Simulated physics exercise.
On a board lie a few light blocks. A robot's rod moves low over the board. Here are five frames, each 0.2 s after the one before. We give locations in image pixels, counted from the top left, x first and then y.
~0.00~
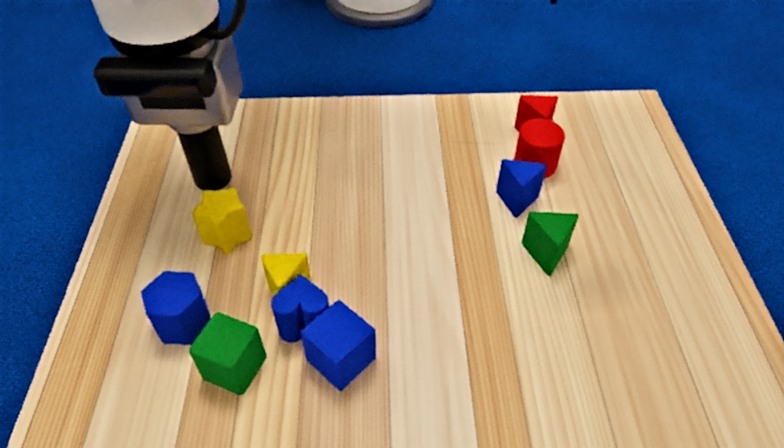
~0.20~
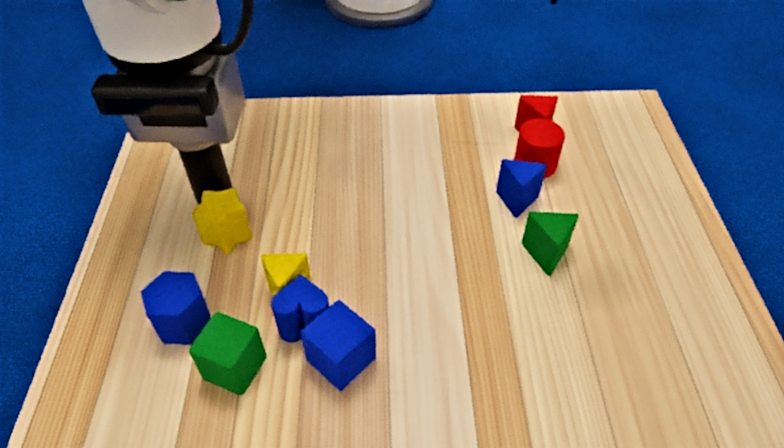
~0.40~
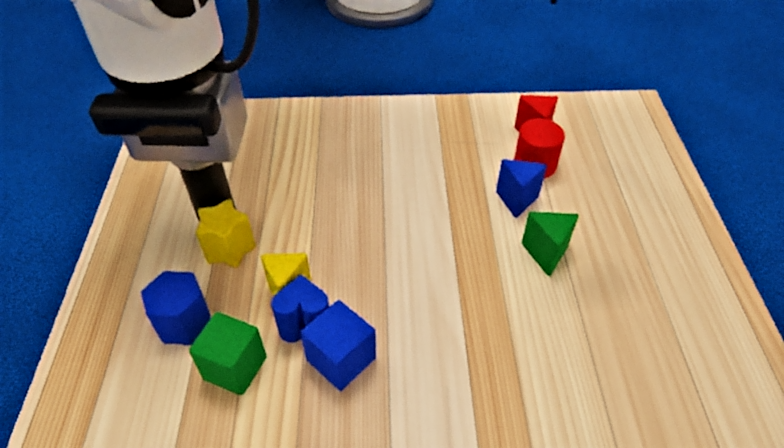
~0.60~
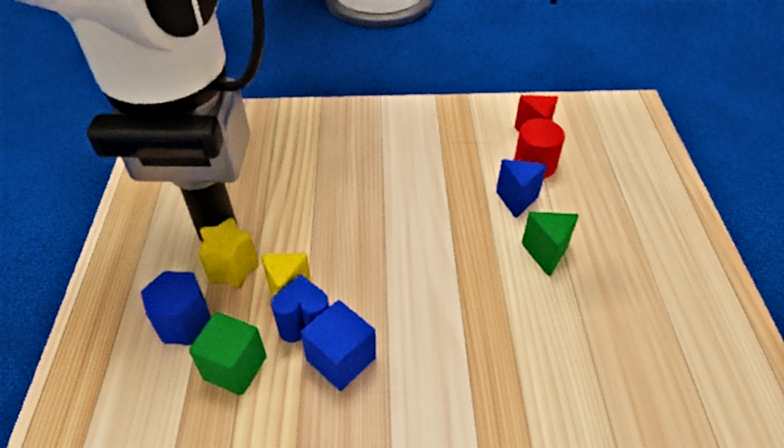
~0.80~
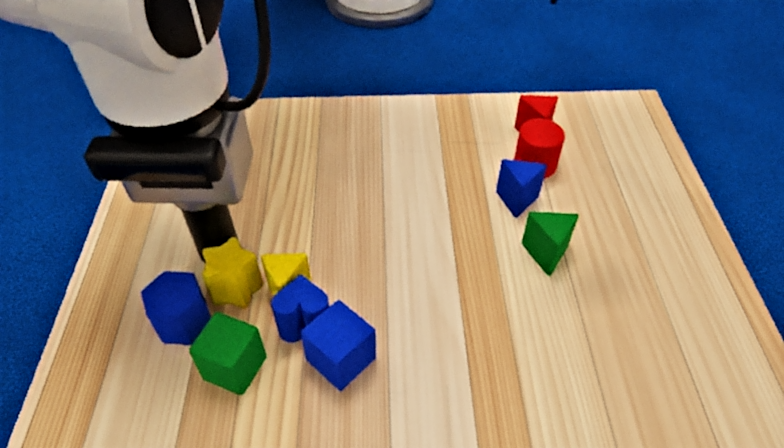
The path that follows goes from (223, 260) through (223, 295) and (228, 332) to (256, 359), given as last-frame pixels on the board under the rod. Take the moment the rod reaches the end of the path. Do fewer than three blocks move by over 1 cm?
No
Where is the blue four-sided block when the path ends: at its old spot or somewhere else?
Left in place.
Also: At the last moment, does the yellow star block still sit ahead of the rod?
It seems so.
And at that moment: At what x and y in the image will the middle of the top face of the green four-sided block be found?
I'd guess (252, 423).
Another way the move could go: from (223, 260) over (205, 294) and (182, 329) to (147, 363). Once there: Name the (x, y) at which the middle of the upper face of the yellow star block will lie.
I'd guess (227, 283).
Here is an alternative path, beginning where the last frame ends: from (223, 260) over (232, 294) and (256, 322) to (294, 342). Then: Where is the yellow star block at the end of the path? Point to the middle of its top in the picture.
At roughly (270, 353).
The first path, step by step. One third of the way, rod at (220, 285); blue hexagonal block at (167, 296); green four-sided block at (224, 342); yellow star block at (234, 292).
Two thirds of the way, rod at (224, 323); blue hexagonal block at (158, 310), turned 45° clockwise; green four-sided block at (237, 385), turned 15° anticlockwise; yellow star block at (239, 334).
At the end, rod at (253, 350); blue hexagonal block at (158, 310), turned 45° clockwise; green four-sided block at (252, 423); yellow star block at (262, 370); blue heart not moved; blue four-sided block not moved.
